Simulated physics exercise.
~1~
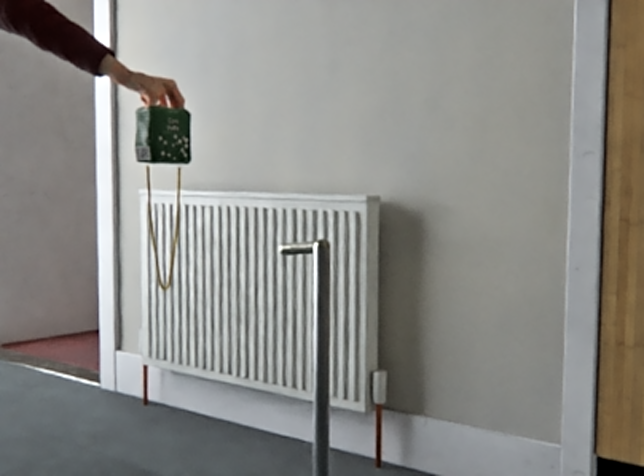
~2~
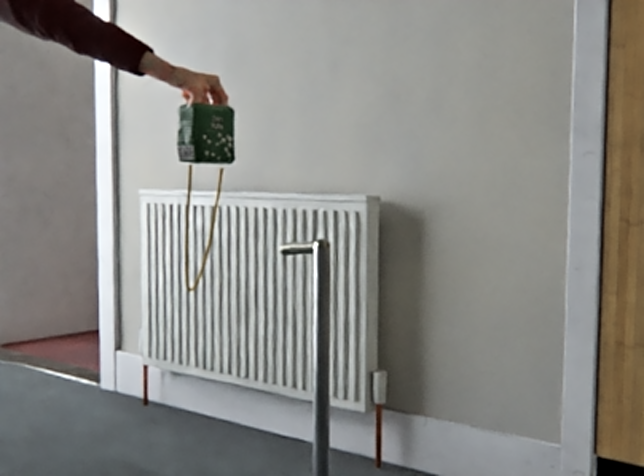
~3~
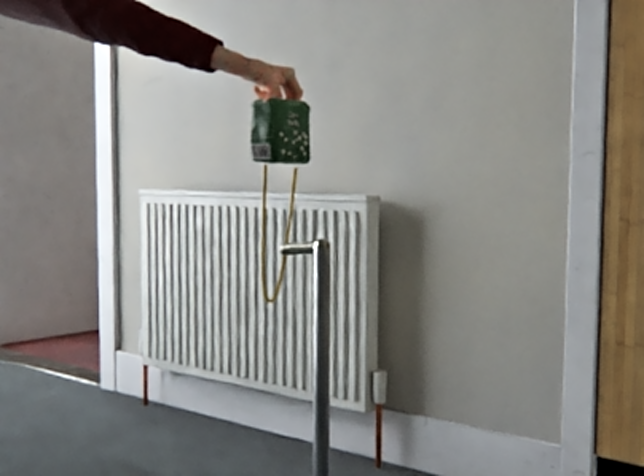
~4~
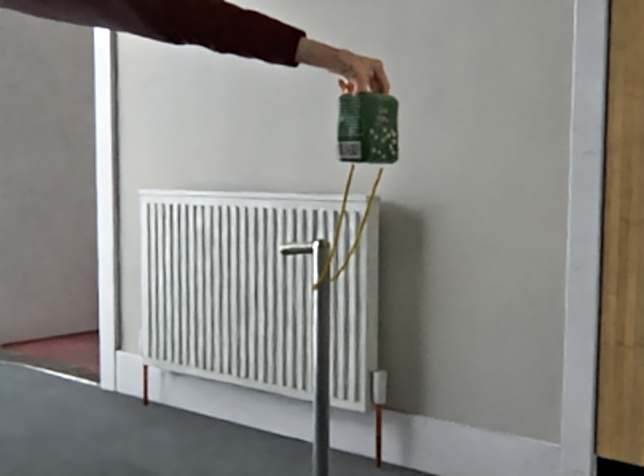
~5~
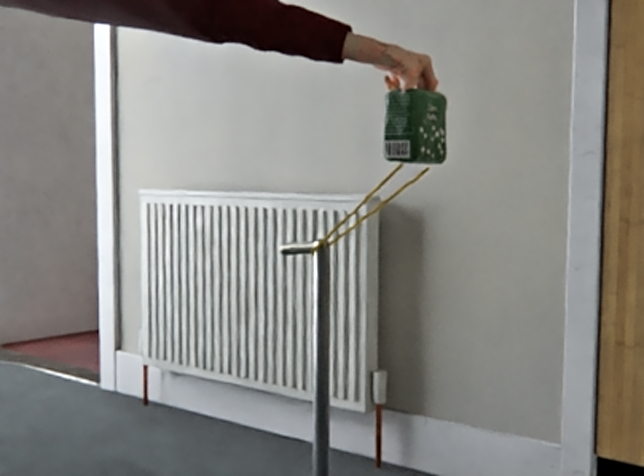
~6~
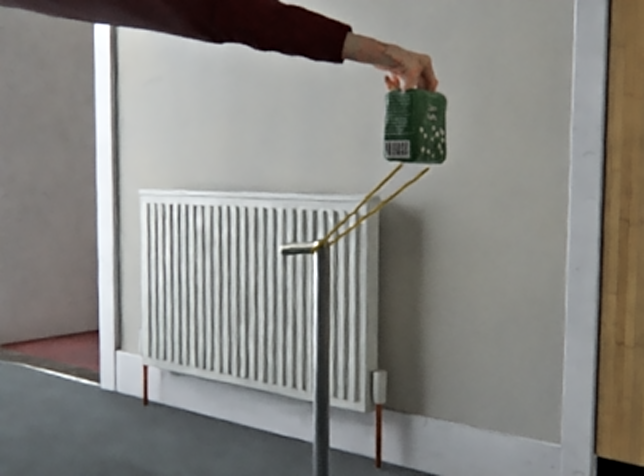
A green pouch with a yellowish shoelace loop hanging beneath it is held from above by a hand in a dark red sleeve, at the left of a room seen from a still, level view. Behind it, a white radiator is fixed to a pale grey wall, and a slim metal post with a short hooked top stands in front. The hand carries the upright pouch steadily right, the loop trailing below. As the pouch passes over the post, the loop catches on it and slants. The lace pulls tight, and hand and pouch stop right of the post.
